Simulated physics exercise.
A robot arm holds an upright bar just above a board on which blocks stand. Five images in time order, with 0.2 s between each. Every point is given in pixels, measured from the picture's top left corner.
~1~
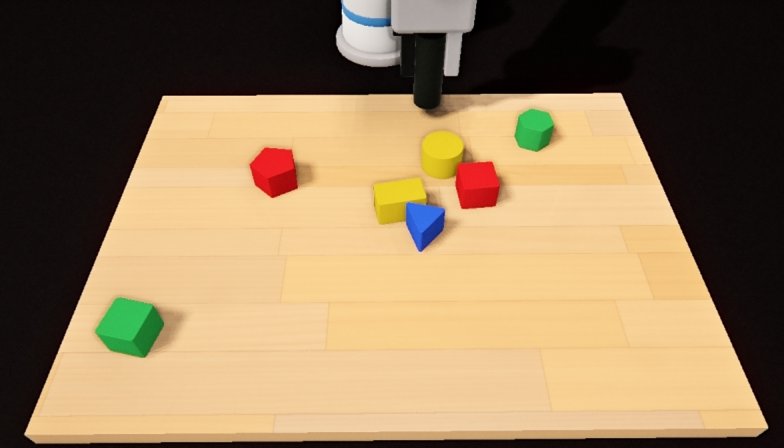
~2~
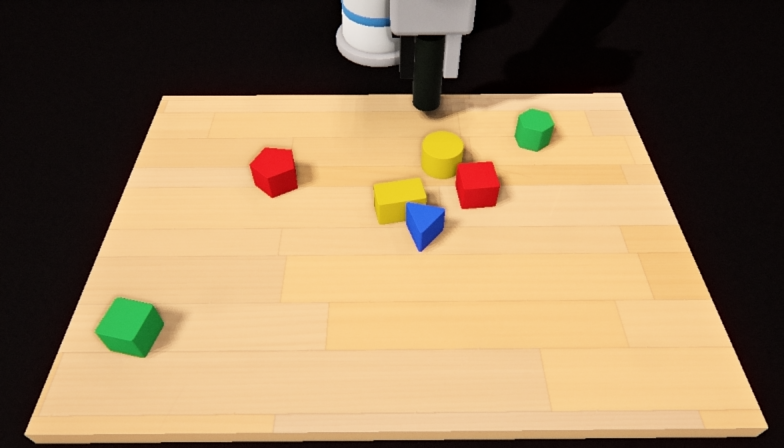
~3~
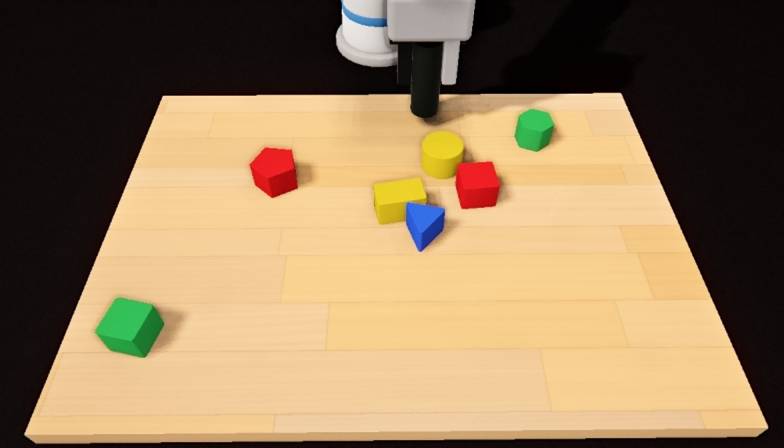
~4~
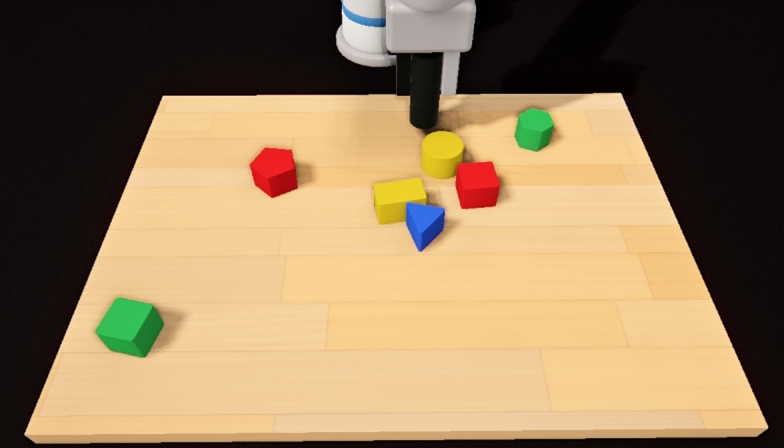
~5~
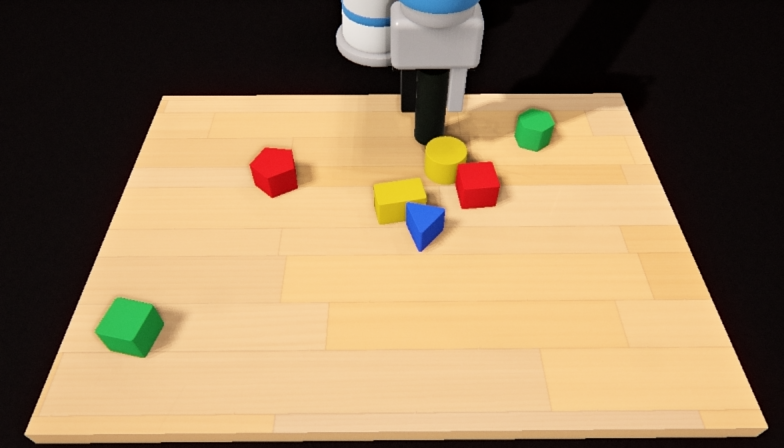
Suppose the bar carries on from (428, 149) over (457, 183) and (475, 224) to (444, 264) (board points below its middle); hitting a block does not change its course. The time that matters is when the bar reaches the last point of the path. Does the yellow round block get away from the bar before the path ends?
The answer is no.
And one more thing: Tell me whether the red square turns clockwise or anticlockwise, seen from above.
It goes round opposite to clock hands.
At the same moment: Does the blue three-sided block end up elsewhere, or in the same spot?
That block moves.
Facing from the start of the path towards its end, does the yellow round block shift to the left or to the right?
That block drifts right.
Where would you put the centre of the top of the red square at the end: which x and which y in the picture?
Its top middle: (520, 219).
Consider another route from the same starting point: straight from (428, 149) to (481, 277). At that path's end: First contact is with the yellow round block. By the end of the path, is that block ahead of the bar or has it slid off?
The bar should keep driving it forward.
The first path, step by step. One third of the way, bar (459, 171); yellow round block (462, 190); red square (504, 201), turned 75° anticlockwise.
Two thirds of the way, bar (477, 213); blue three-sided block (416, 221), turned 55° clockwise; yellow round block (460, 230); red square (519, 218), turned 115° anticlockwise.
At the end, bar (446, 252); yellow rectangle unmoved; blue three-sided block (412, 226), turned 95° clockwise; yellow round block (425, 273); red square (520, 219), turned 120° anticlockwise.
